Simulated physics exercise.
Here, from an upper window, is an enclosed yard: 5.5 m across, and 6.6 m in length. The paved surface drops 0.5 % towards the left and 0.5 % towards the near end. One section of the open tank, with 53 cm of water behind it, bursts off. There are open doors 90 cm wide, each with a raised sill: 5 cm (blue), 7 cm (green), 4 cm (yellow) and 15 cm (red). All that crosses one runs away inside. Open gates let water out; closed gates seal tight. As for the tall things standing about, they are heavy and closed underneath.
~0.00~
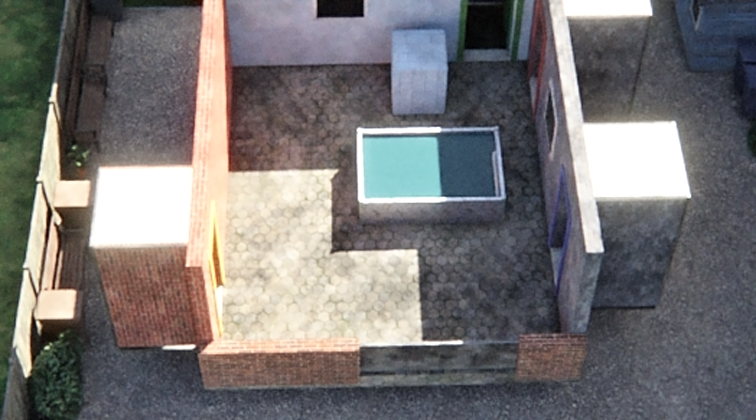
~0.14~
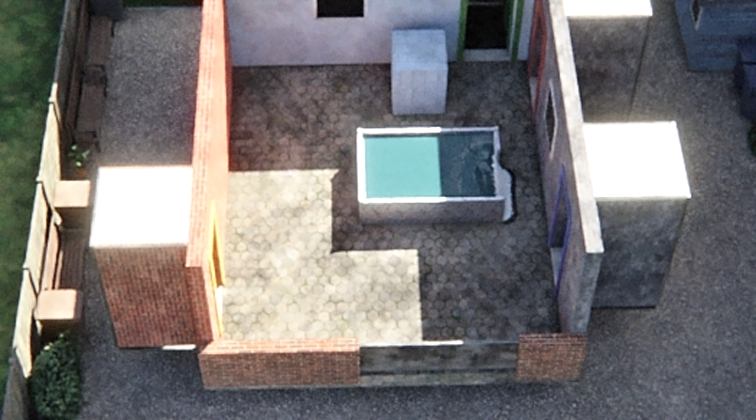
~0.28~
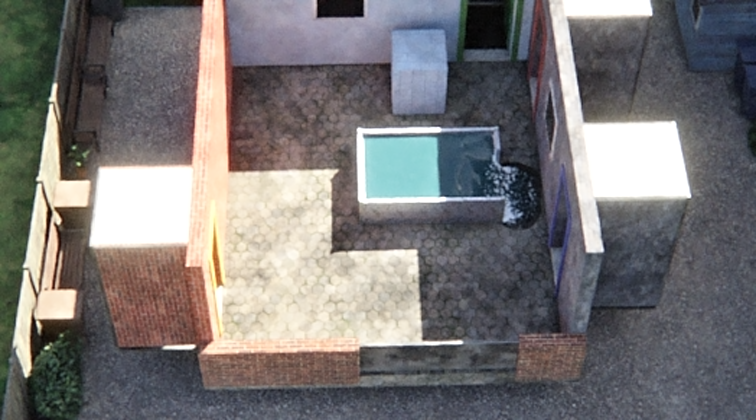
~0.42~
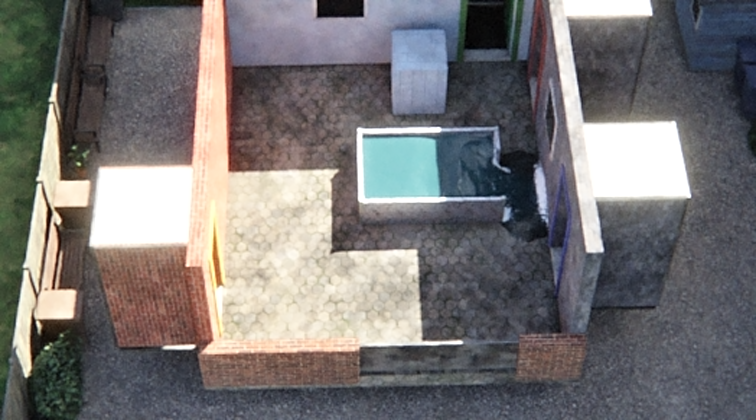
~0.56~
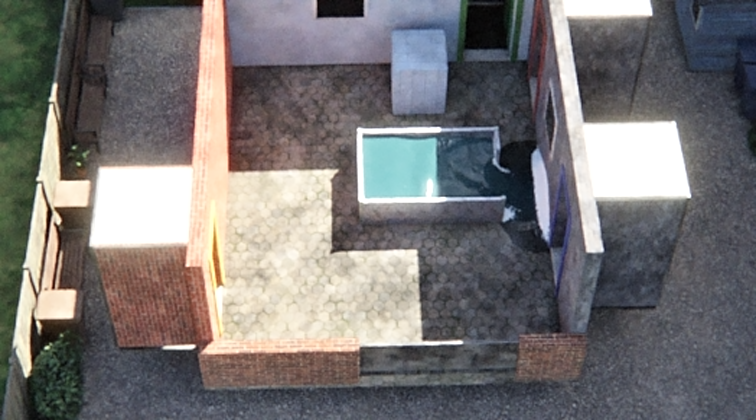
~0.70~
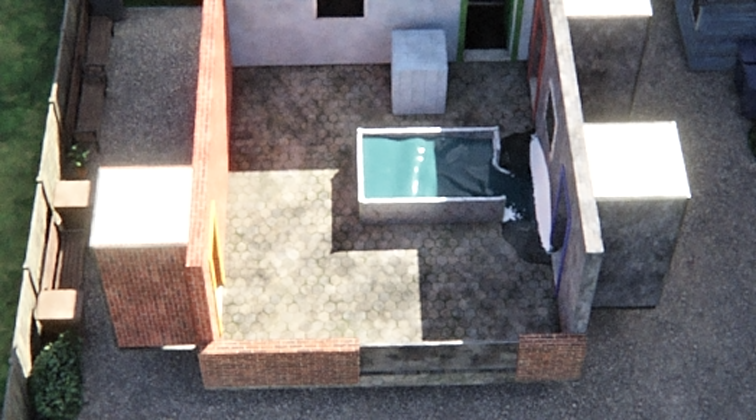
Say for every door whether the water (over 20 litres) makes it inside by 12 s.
Outcome: The blue door lets in more than the cap; the green door lets in more than the cap; the yellow door lets in more than the cap; the red door lets in less than the cap.
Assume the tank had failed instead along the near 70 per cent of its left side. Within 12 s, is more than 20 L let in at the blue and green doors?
Against the limit, the blue door stays within it and the green door stays within it.
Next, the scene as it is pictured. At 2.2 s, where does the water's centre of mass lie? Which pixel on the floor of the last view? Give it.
It lies at roughly (465, 195) in pixels.
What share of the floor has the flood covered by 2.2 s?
Roughly 30 % of the floor.
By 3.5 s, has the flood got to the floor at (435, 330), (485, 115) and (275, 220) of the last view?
Listed in sequence, the spots are drenched, drenched and bone dry.
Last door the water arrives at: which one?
Yellow.
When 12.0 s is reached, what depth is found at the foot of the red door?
Around 5.5 cm there.
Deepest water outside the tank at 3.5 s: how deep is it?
Depth max: Approx. 22 cm.
After 1.4 s water covers 15 % of the floor and is deepest (40 cm) near (537, 199); blue door 10 cm at the sill, 1 L in, green door not reached, yellow door not reached, red door 4 cm at the sill, 0 L in.
After 2.2 s water covers 30 % of the floor and is deepest (36 cm) near (537, 199); blue door 11 cm at the sill, 11 L in, green door 15 cm at the sill, 4 L in, yellow door not reached, red door 6 cm at the sill, 0 L in.
After 3.5 s water covers 40 % of the floor and is deepest (22 cm) near (537, 199); blue door 8 cm at the sill, 27 L in, green door 17 cm at the sill, 63 L in, yellow door not reached, red door 5 cm at the sill, 0 L in.
After 7.0 s water covers 75 % of the floor and is deepest (12 cm) near (537, 199); blue door 5 cm at the sill, 35 L in, green door 10 cm at the sill, 126 L in, yellow door 9 cm at the sill, 43 L in, red door 7 cm at the sill, 0 L in.
After 12.0 s water covers 90 % of the floor and is deepest (7 cm) near (220, 366); blue door 3 cm at the sill, 36 L in, green door 6 cm at the sill, 135 L in, yellow door 6 cm at the sill, 91 L in, red door 5 cm at the sill, 0 L in.
